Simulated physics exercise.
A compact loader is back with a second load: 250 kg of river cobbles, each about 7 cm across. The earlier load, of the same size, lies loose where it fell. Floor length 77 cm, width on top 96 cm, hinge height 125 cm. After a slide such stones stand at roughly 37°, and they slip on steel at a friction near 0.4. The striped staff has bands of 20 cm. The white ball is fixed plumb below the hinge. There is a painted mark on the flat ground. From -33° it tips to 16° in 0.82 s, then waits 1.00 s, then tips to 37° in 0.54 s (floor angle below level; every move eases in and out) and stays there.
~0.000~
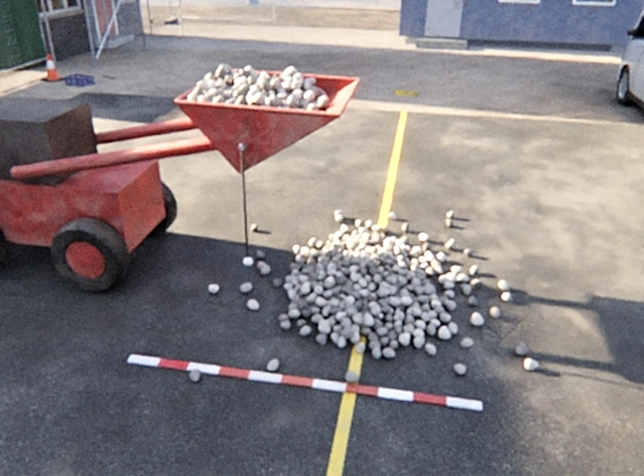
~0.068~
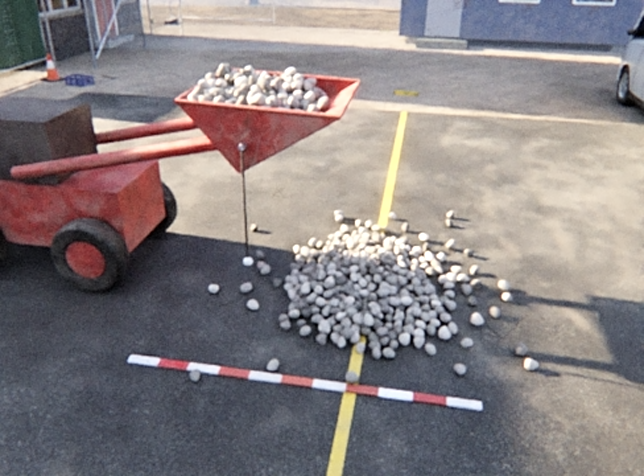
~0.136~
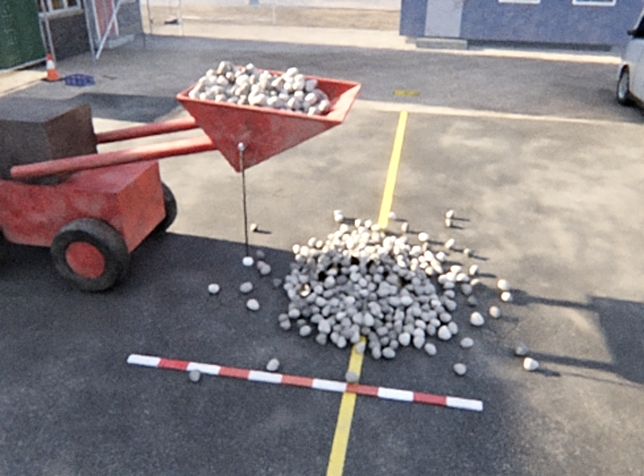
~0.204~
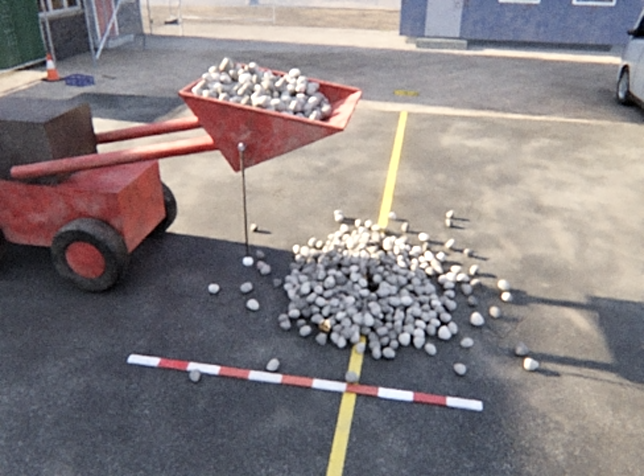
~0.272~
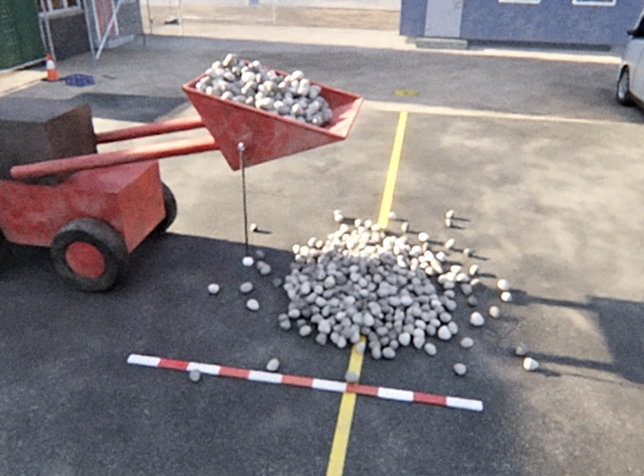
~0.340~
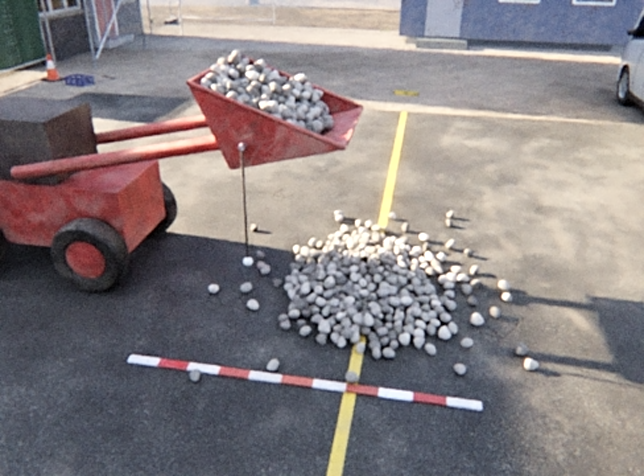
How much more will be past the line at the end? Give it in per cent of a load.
Some 64 per cent is added.
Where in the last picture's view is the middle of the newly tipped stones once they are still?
Around (385, 271).
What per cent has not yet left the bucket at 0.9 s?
Roughly 100 per cent is still inside.
After 0.6 s the floor is at 9°; in per cent of one load, 100 in the bucket, 55 short of the line, 45 past the line; the foremost stones are at (519, 311).
After 0.9 s the floor is at 16°; in per cent of one load, 99 in the bucket, 56 short of the line, 45 past the line; the foremost stones are at (519, 311).
After 2.8 s the floor is at 37°; in per cent of one load, 0 in the bucket, 97 short of the line, 104 past the line; the foremost stones are at (538, 336).
After 5.2 s the floor is at 37°; in per cent of one load, 0 in the bucket, 91 short of the line, 110 past the line; the foremost stones are at (538, 336). Net gain past the line, 64.
